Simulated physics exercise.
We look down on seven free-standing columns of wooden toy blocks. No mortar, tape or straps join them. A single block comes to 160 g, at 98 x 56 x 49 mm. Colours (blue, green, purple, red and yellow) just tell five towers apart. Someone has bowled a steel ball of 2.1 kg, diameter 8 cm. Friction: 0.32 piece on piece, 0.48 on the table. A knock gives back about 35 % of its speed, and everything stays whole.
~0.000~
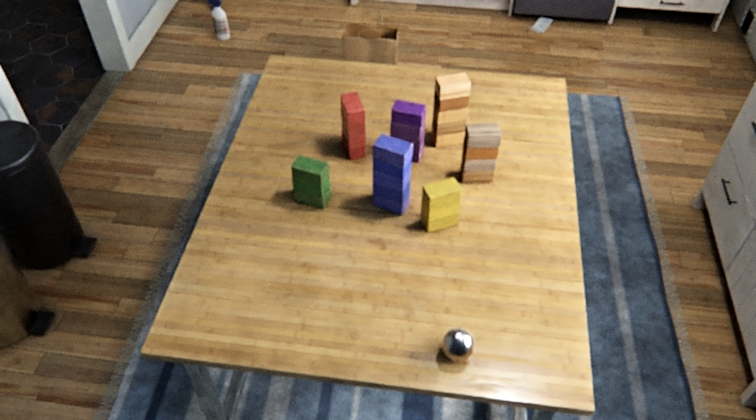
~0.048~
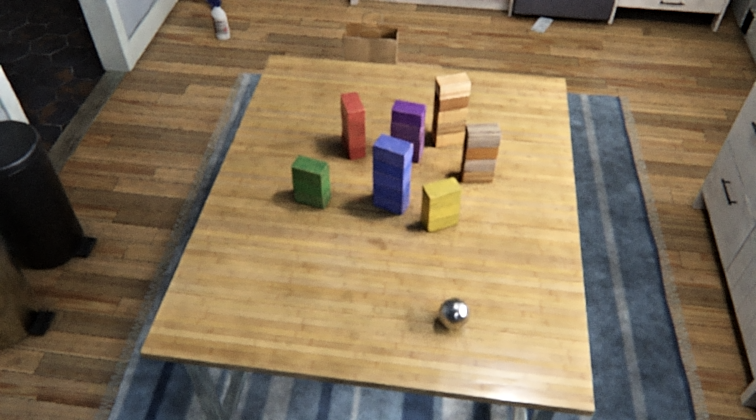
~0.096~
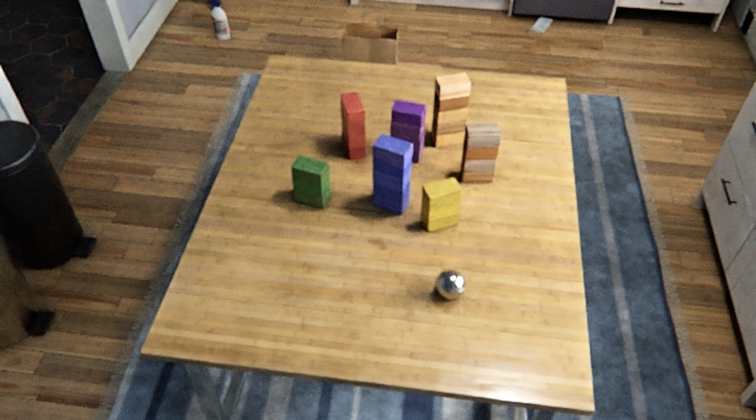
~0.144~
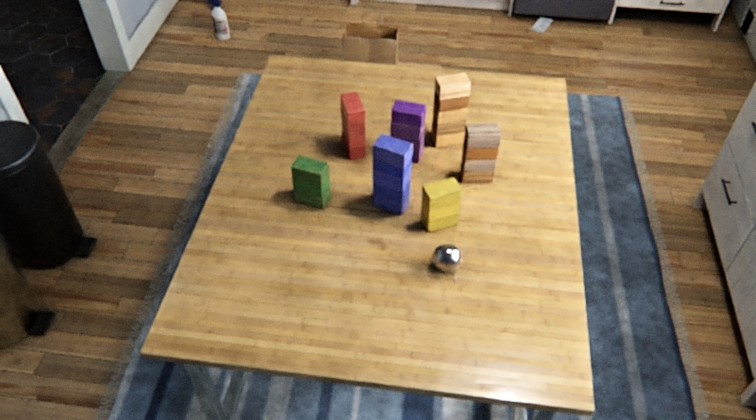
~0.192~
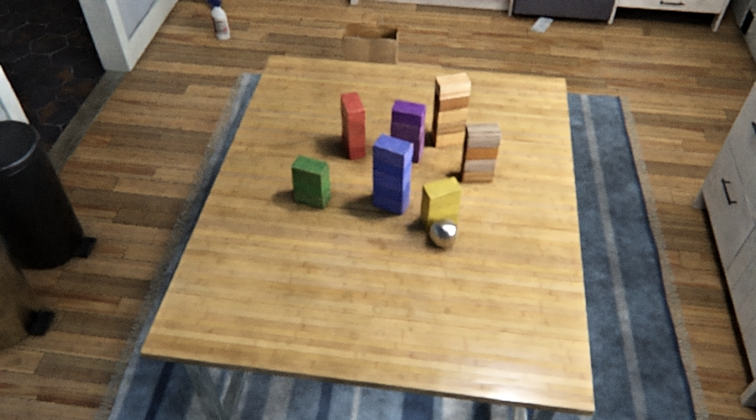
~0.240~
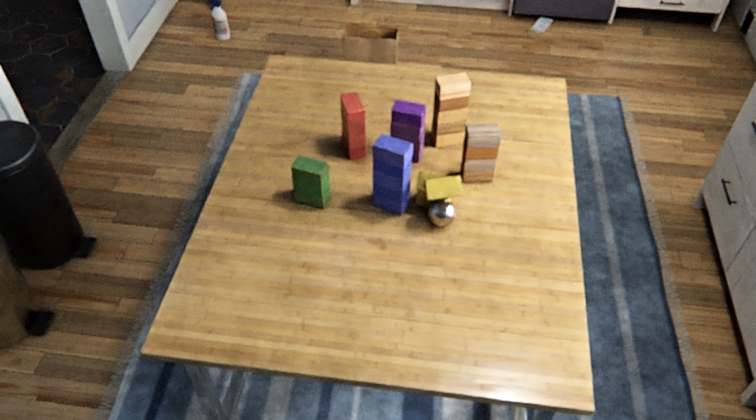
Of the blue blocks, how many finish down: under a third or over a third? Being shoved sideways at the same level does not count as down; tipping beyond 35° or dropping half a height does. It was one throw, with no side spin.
The part is less than a third.
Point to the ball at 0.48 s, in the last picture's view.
Near (439, 136).
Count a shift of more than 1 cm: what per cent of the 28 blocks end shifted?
45 per cent.
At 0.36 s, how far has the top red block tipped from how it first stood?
Some 0°.
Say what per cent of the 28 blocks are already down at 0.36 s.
By then 5 per cent.
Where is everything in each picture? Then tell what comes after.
In the first frame (places mark the middle of the side facing us), ball (458, 344) 36 cm from contact, 1.9 m/s; top blue block (393, 144); top red block (352, 102); nothing disturbed.
In the second frame, ball (454, 313) 27 cm from contact, 1.9 m/s; top blue block (393, 144).
In the third frame, ball (450, 284) 18 cm from contact, 1.9 m/s; top blue block (393, 144).
In the fourth frame, ball (447, 258) 9 cm from contact, 1.9 m/s; top blue block (393, 144).
In the fifth frame, ball (444, 233) after contact, 1.7 m/s; top blue block (393, 144).
In the sixth frame, ball (442, 213) after contact, 1.5 m/s; top blue block (393, 144); top yellow block (444, 188) leaning 41°; 3 disturbed, none down.
After 0.36 s, ball still moving; none of the 5 blue blocks down (2 of 28 in all colours); top blue block unmoved; top yellow block upside down.
After 0.48 s, ball still moving; none of the 5 blue blocks down (3 of 28 in all colours); top blue block unmoved; top yellow block upside down.
After 0.66 s, ball still moving; none of the 5 blue blocks down (8 of 28 in all colours); top blue block unmoved; top yellow block upside down.
After 0.98 s, ball still moving; none of the 5 blue blocks down (9 of 28 in all colours); top blue block unmoved; top yellow block upside down.
At rest (1.8 s), ball rolling away; none of the 5 blue blocks down (9 of 28 in all colours); top blue block unmoved; top yellow block upside down. That is 0 per cent. As the last picture would show them, middles, top blue block near (393, 151), top yellow block near (440, 201).
